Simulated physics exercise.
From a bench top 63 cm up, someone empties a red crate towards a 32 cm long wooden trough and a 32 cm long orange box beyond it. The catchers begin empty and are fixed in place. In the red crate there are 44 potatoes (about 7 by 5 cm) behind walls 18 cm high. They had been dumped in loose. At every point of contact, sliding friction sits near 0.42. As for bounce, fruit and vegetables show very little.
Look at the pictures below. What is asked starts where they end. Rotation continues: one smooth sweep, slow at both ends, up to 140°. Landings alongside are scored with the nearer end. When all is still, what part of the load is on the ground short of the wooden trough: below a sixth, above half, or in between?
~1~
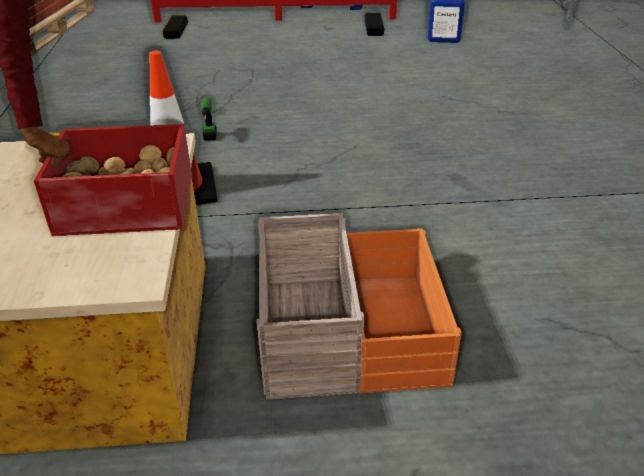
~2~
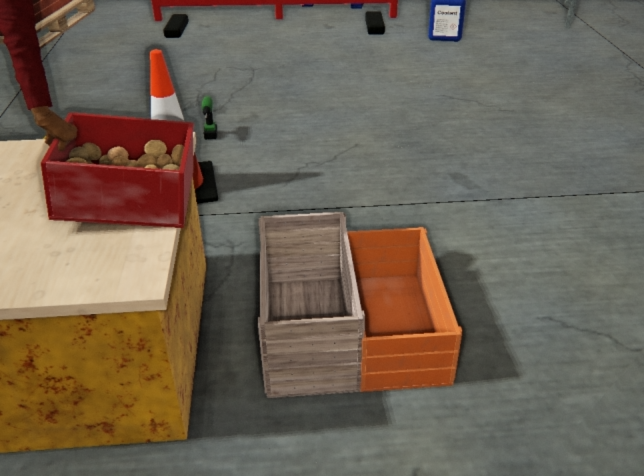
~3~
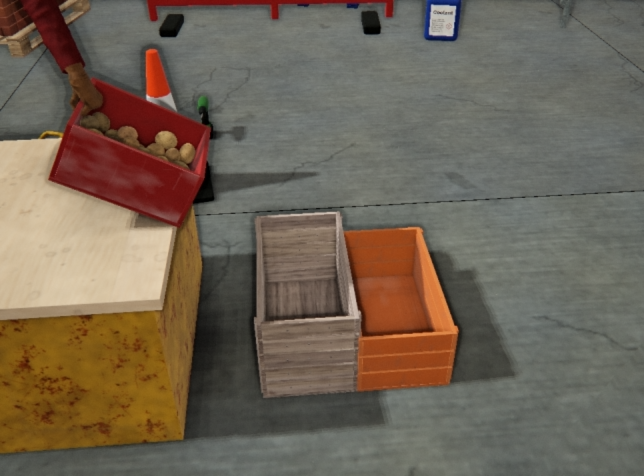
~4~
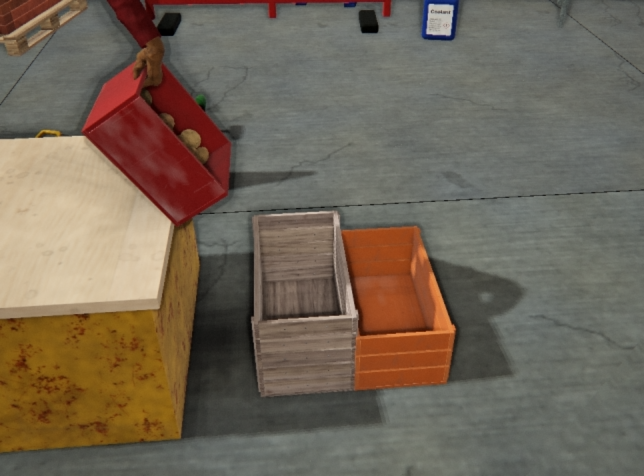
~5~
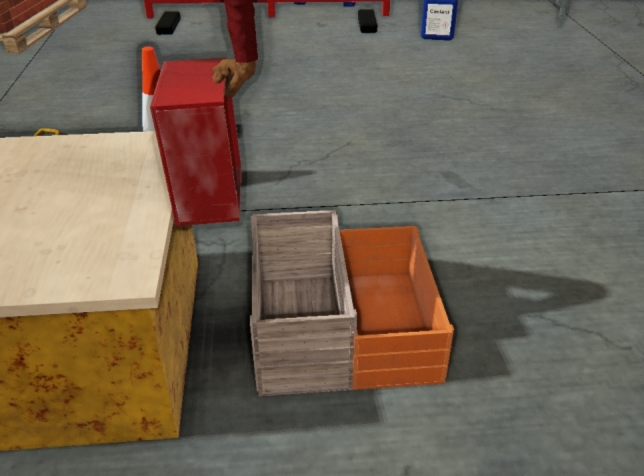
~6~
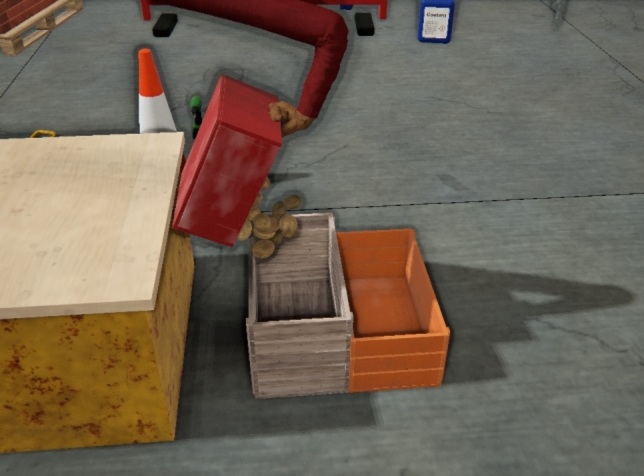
That portion never reaches a sixth.
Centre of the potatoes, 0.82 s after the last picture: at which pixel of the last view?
About (309, 329).
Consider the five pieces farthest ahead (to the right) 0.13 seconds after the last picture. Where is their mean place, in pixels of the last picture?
Their mean place is near (321, 307).
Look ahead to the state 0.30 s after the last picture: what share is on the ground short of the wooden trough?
Share: About 0 %.
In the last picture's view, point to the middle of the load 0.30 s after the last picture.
Roughly at pixel (293, 319).
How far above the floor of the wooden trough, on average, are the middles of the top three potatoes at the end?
Some 10 centimetres up.
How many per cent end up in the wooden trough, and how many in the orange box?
Estimate: 100 % then 0 %.
Then, 0.13 s after the last picture, tilt 128°; 13 still in the red crate, 14 in the wooden trough and 17 in the air.
Then, 0.30 s after the last picture, tilt 138°; 38 in the wooden trough and 6 in the air.
Then, 0.52 s after the last picture, tilt 140°; 44 in the wooden trough.
Outcome (0.82 s after the last picture), 44 in the wooden trough. Asked share, 0 of 44, 0 per cent.
